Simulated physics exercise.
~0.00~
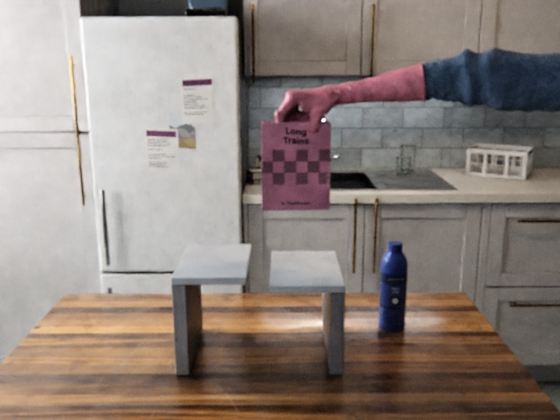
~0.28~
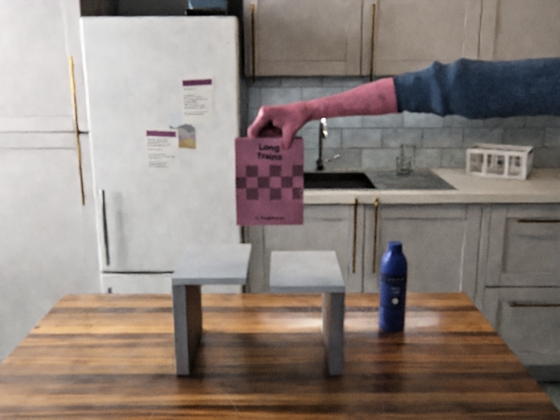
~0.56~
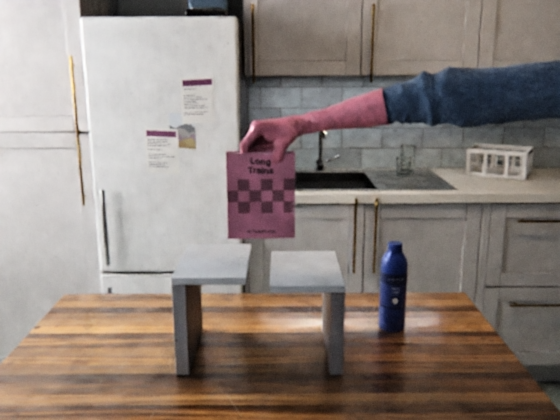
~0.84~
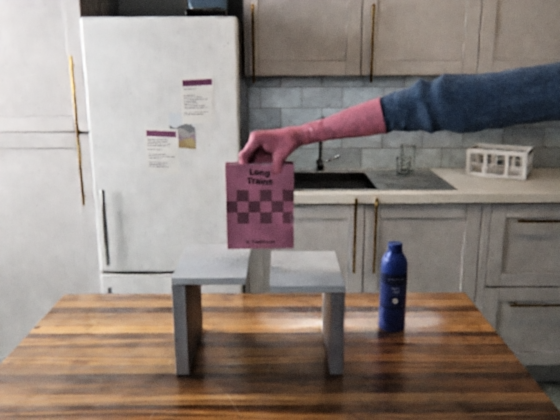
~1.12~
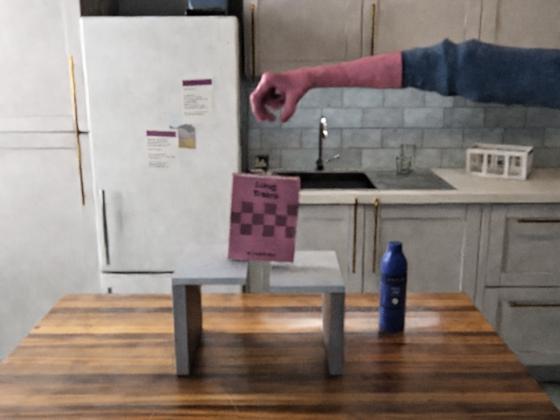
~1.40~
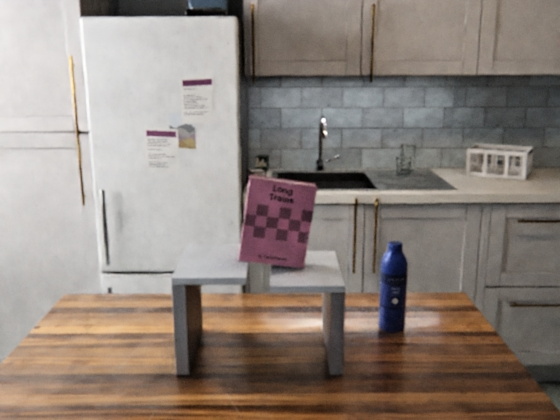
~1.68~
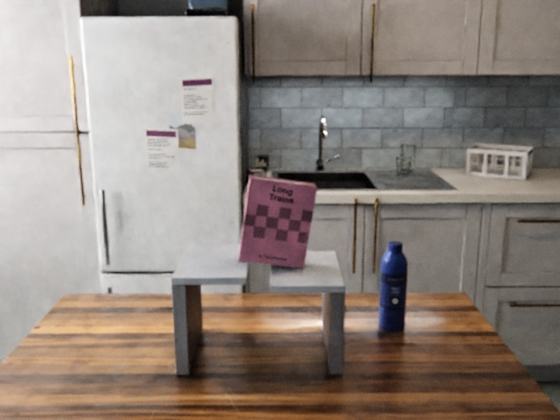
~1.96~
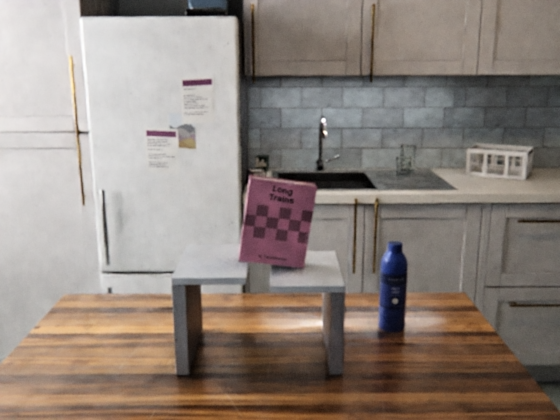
A hand in a pink glove, its arm in a blue sleeve, holds a pink checkered book upright above a gray stand with a gap in its top, on a striped wooden table in a kitchen seen from the front. A blue bottle stands to the right of the stand, with a pale fridge and gray cabinets behind. The hand carries the book left and lowers it toward the gap. It lets go and draws back out of view as the book drops slightly and tilts. The book shifts a little right and comes to rest leaning, lodged at the gap on top of the stand, while the bottle stays put.
